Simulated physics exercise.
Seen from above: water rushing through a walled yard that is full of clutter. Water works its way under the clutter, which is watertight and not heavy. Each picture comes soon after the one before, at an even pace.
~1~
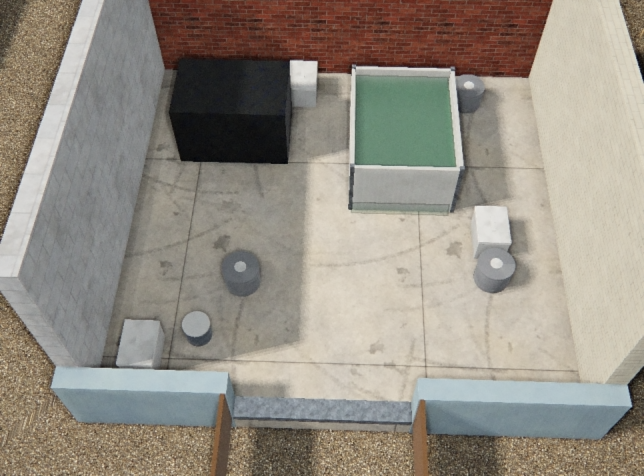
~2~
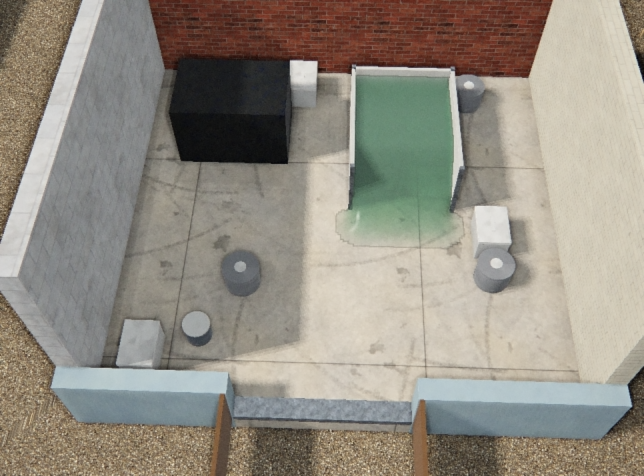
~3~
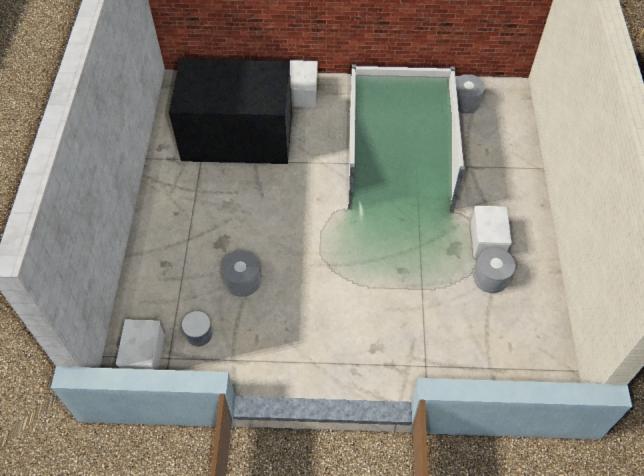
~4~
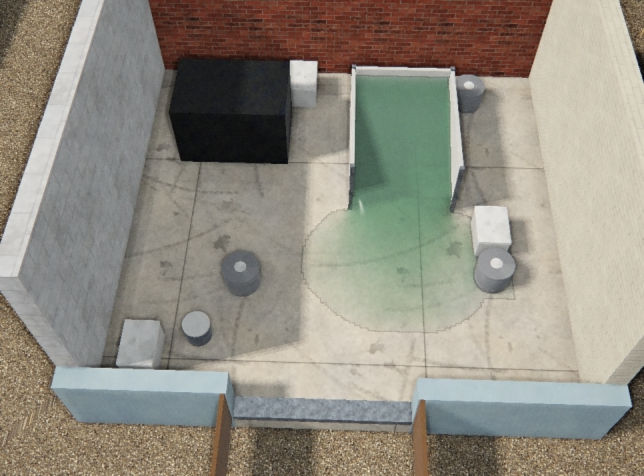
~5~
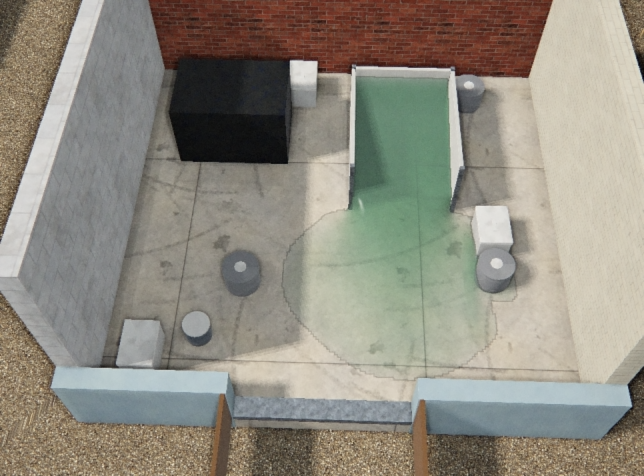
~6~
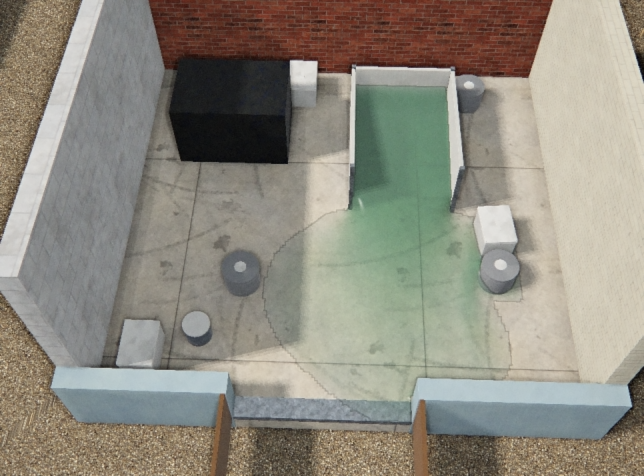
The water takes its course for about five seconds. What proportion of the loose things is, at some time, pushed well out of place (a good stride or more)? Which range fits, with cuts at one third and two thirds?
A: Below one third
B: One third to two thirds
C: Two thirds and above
Option B: One third to two thirds.
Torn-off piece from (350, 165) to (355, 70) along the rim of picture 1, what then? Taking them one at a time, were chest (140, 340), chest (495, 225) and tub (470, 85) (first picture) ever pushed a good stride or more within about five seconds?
Object by object: Displaced that much, less than that, displaced that much.
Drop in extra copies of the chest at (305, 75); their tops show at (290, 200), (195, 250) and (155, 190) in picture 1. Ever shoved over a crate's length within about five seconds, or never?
In sequence: Doesn't go far, doesn't go far, doesn't go far.
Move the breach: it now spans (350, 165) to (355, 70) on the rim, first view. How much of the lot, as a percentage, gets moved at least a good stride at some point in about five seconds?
Roughly 70 percent.
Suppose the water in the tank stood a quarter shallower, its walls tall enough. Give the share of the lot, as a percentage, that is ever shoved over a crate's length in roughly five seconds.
I'd say somewhere about 0 percent.
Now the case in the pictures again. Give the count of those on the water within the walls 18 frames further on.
Count: 0.
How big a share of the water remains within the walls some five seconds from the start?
It comes out at 56 parts in a hundred.
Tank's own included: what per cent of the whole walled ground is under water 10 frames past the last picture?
Close to 45 per cent, tank included.
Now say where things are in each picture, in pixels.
In the first frame, a chest at (493, 224), on the bottom; a tub at (496, 263) rests on the ground; 0 of 7 have shifted.
In the second frame, a chest at (493, 224), on the bottom; a tub at (496, 263), on the bottom; 0 of 7 have shifted.
In the third frame, a chest at (493, 224), on the bottom; a tub at (496, 263), on the bottom; 0 of 7 have shifted.
In the fourth frame, a chest at (493, 224), on the bottom; a tub at (496, 263) rests on the ground; 0 of 7 have shifted.
In the fifth frame, a chest at (494, 224), on the bottom; a tub at (497, 263), on the bottom; 0 of 7 have shifted.
In the sixth frame, a chest at (497, 223), on the bottom, close to its start; a tub at (501, 265), on the bottom, close to its start; 2 of 7 have shifted.
A moment on, 0 of 7 are well off their spots; 0 afloat.
Next, 0 of 7 are well off their spots; 0 afloat.
Later, 2 of 7 are well off their spots; 0 afloat.
In the end, 2 of 7 are well off their spots, and 3 have been at some point; 0 afloat.
